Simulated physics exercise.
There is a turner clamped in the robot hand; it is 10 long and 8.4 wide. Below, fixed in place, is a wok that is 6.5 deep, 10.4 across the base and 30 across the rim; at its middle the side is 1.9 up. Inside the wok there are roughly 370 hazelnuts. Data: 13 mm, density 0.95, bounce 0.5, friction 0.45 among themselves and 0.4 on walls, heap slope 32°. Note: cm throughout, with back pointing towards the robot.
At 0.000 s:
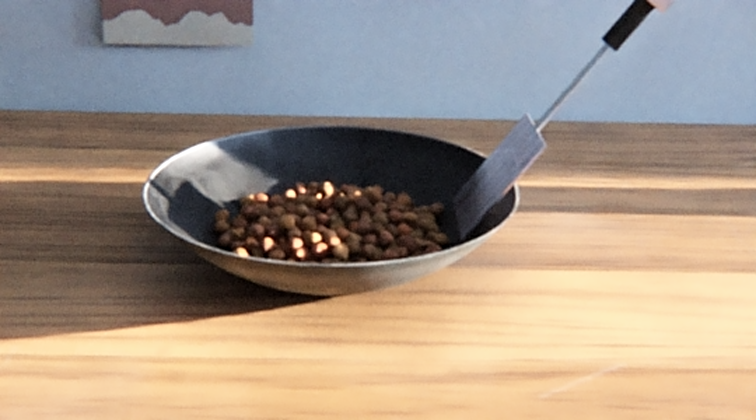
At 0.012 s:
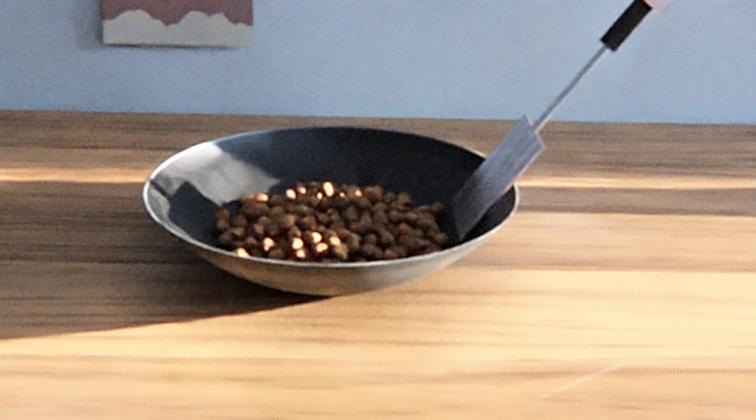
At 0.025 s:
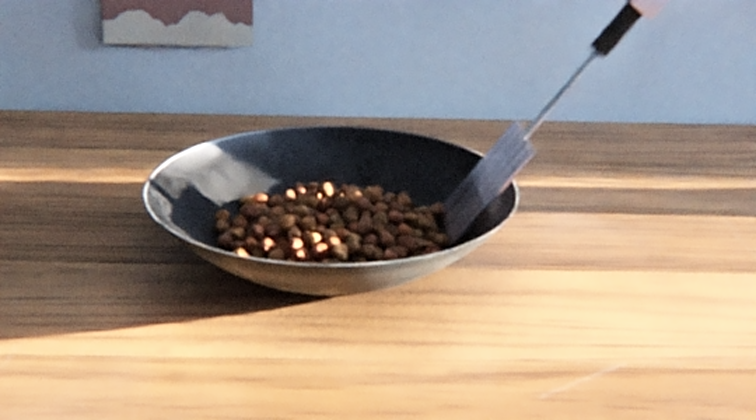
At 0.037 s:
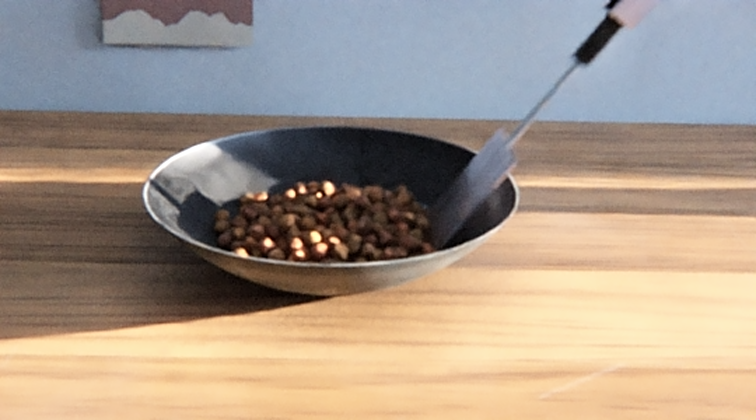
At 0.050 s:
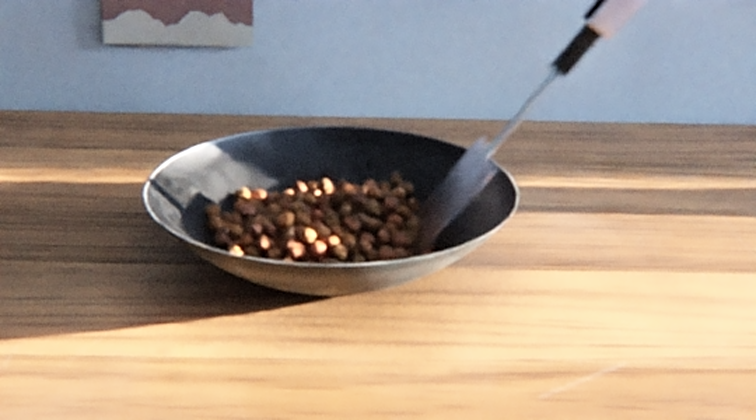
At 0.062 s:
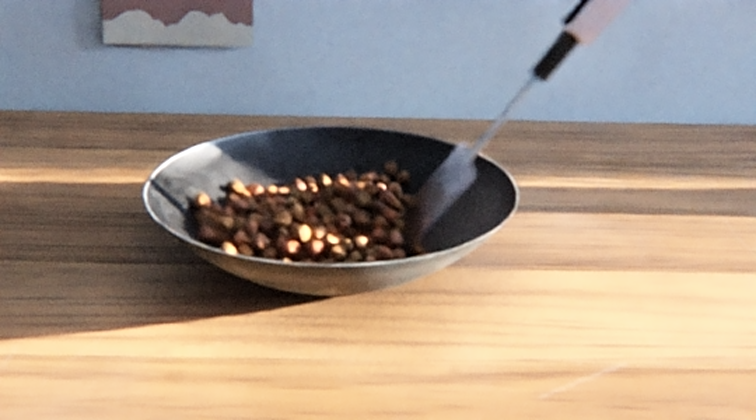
A pile of brown nuts sat in a dark, shallow pan on a wooden surface while a flat turner rested at its right side, then slid left, nudging the nuts a little leftward.
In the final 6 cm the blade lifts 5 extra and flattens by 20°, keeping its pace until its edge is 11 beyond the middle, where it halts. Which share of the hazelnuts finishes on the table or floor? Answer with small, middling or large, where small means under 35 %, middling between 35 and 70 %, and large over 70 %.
It is middling.
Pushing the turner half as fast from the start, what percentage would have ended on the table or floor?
About 20 %.
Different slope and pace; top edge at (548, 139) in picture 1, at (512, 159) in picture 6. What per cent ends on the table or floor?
Off the vessel, on the table or floor: Some 25 percent.
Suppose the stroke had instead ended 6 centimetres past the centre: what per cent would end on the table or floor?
20 %, roughly.
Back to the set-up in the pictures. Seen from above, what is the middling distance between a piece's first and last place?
Level distance of roughly 11 cm.
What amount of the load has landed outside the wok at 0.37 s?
That would be near 15 per cent, give or take.
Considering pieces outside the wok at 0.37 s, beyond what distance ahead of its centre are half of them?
That distance is around 30 cm.
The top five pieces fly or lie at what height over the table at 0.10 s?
Around 7 cm above the table.
By 0.10 s, sloping 54°, highest piece 7 above the table; 372 in the wok.
By 0.15 s, sloping 51°, highest piece 9 above the table; 369 in the wok, 3 on the blade or in flight.
By 0.37 s, sloping 34°, highest piece 24 above the table; 197 in the wok, 59 on the table or floor, 116 on the blade or in flight.
By 1.42 s, sloping 34°, highest piece 4 above the table; 196 in the wok, 176 on the table or floor.
Final count, 196 in the wok, 176 on the table or floor. That is 47 % on the table or floor.
